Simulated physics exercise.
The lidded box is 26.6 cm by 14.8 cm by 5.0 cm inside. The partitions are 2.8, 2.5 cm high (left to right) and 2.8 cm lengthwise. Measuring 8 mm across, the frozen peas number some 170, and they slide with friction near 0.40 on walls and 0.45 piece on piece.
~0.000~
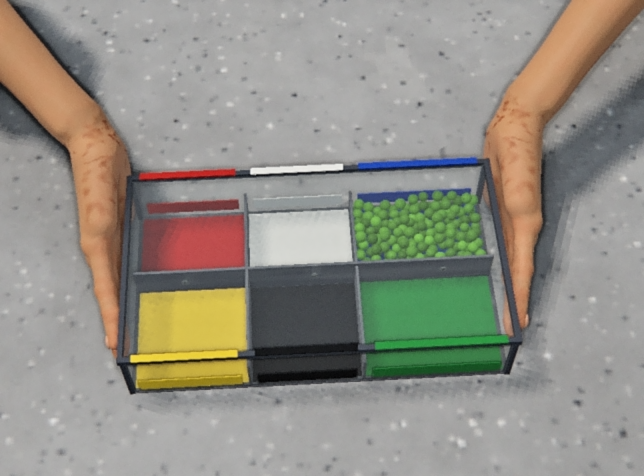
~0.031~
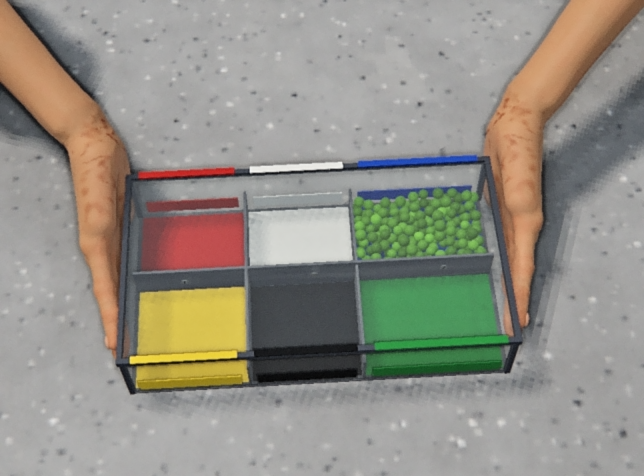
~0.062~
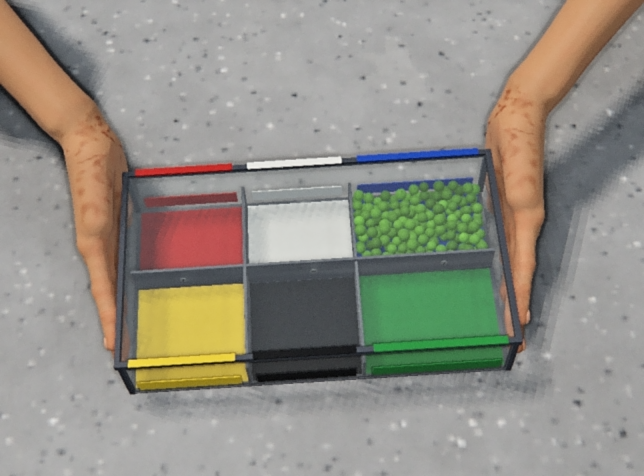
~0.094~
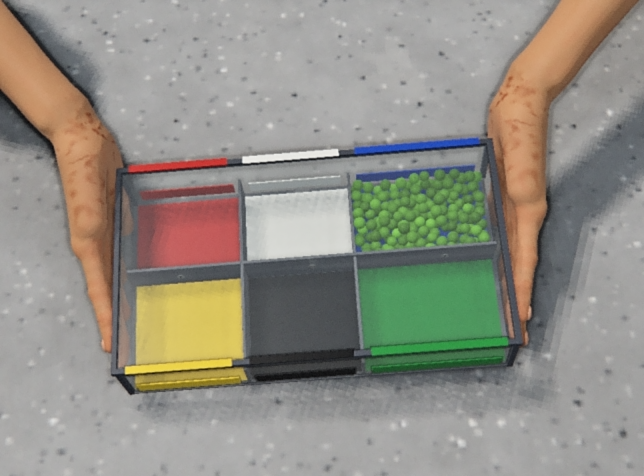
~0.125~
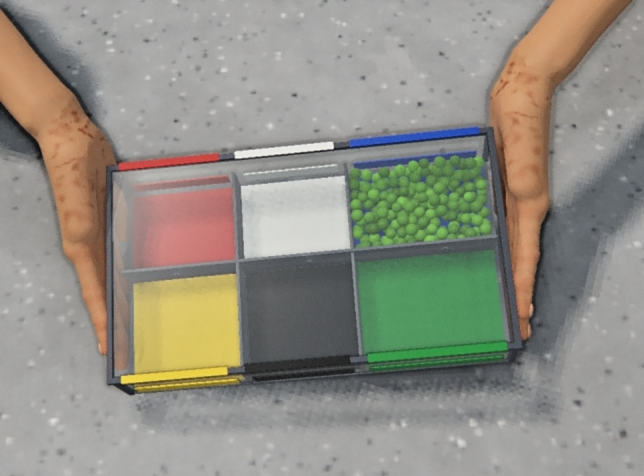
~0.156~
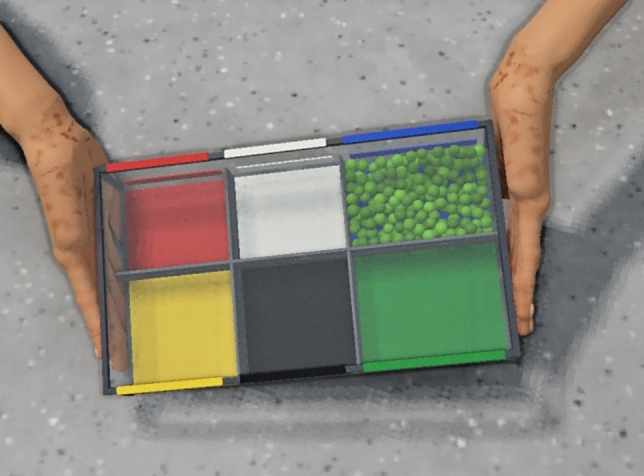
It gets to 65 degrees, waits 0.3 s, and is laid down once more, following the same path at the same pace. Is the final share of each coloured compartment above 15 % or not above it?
As I see it, red: Does not qualify; blue: Qualifies; green: Qualifies; yellow: Does not qualify; white: Does not qualify; black: Qualifies.
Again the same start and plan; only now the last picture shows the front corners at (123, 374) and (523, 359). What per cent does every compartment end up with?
Red 0; blue 80; green 20; yellow 0; white 0; black 0.
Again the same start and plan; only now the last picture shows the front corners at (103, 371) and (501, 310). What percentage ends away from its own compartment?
Some 65 %.
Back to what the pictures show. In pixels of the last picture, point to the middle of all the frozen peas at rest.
I'd say roughly (378, 323).
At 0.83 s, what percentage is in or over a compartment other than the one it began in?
It comes to some 60 per cent.
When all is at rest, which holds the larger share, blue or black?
Fuller: Blue.
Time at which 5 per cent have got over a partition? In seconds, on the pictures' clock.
That happens at about 0.40 s on the clock.
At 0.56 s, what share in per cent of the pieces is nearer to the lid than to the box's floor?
About 30 per cent.
After 0.56 s, tilt 65 degrees; blue 50 %, green 30 %, white 5 %, black 15 %.
After 0.83 s, tilt 43 degrees; blue 40 %, green 30 %, black 25 %.
After 1.21 s, tilt 0 degrees; blue 40 %, green 30 %, black 25 %.
By 1.7 s all is still; red 0 %, blue 40 %, green 30 %, yellow 0 %, white 0 %, black 25 %.
